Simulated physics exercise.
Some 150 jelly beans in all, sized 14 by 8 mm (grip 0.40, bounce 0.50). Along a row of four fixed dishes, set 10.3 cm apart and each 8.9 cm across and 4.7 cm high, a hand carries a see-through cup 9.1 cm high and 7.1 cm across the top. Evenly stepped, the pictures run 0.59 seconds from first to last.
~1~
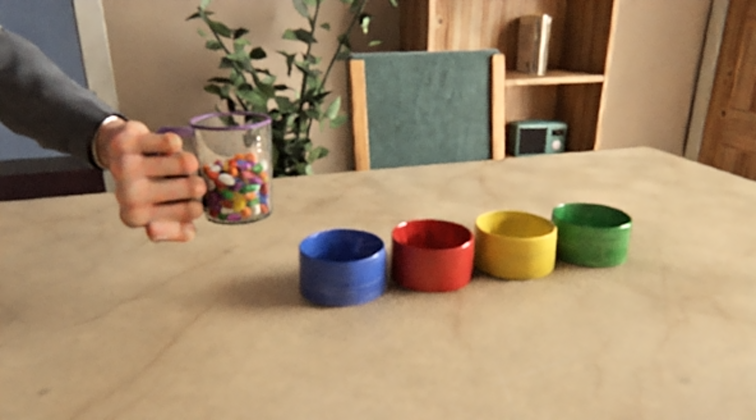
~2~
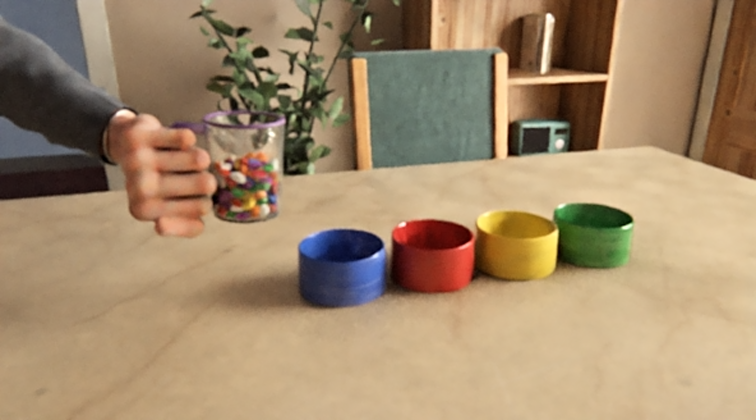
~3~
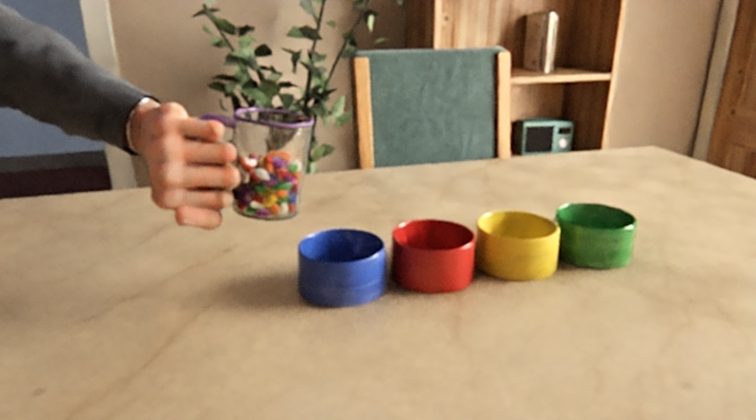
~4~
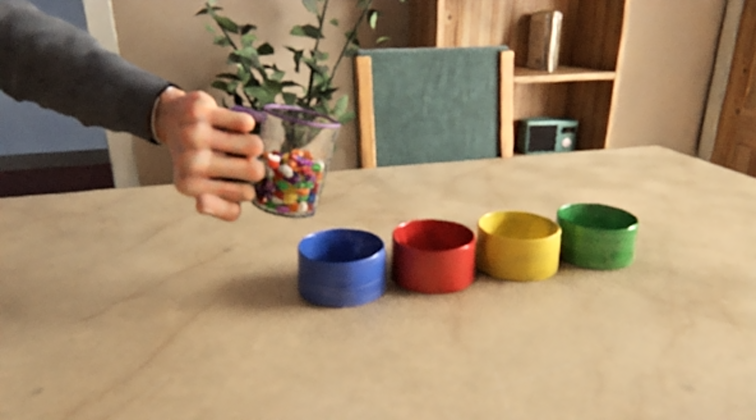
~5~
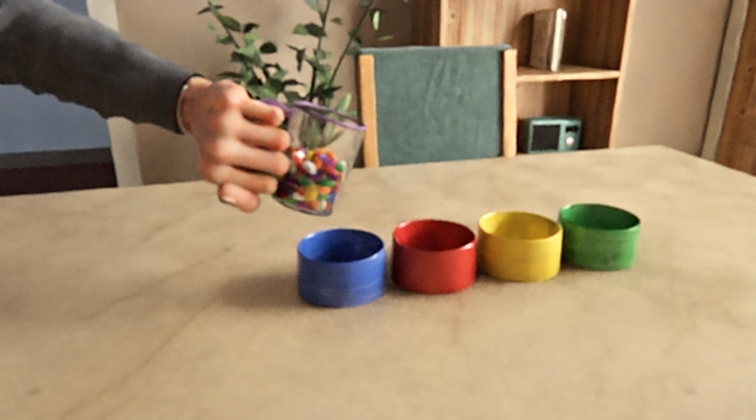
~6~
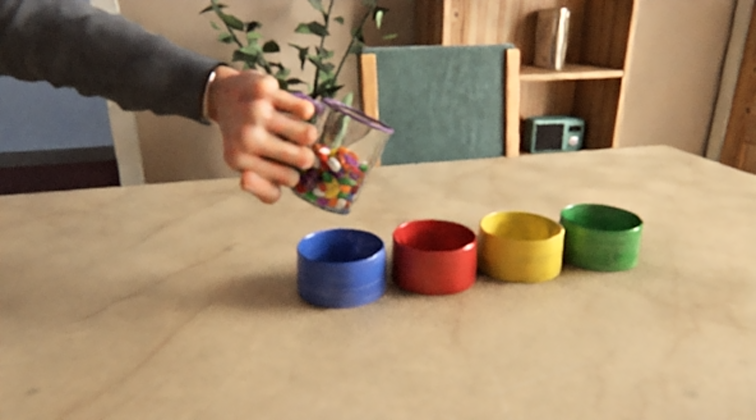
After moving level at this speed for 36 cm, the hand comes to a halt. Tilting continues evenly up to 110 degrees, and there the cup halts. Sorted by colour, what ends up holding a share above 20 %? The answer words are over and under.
Red dish: Under. Blue dish: Under. Green dish: Over. Yellow dish: Under. Counter: Under.
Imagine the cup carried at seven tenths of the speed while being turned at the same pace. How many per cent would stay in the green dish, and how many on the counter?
Green: 90; counter: 0.
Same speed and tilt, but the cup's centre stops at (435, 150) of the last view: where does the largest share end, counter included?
Counter.
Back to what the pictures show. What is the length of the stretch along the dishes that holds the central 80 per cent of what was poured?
Close to 5 centimetres along the dishes.
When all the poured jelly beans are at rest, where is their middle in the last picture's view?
Near (602, 237).
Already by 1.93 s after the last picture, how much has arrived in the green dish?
Estimate: Near 50 %.
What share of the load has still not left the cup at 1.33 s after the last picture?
Somewhere close to 100 percent.
Then, 0.80 s after the last picture, tilt 65 degrees; cup holds 100 %.
Then, 1.33 s after the last picture, tilt 91 degrees; cup holds 100 %.
Then, 1.93 s after the last picture, tilt 110 degrees; cup holds 45 %, green 50 %.
In the end, red 0 %, blue 0 %, green 100 %, yellow 0 %, counter 0 %.
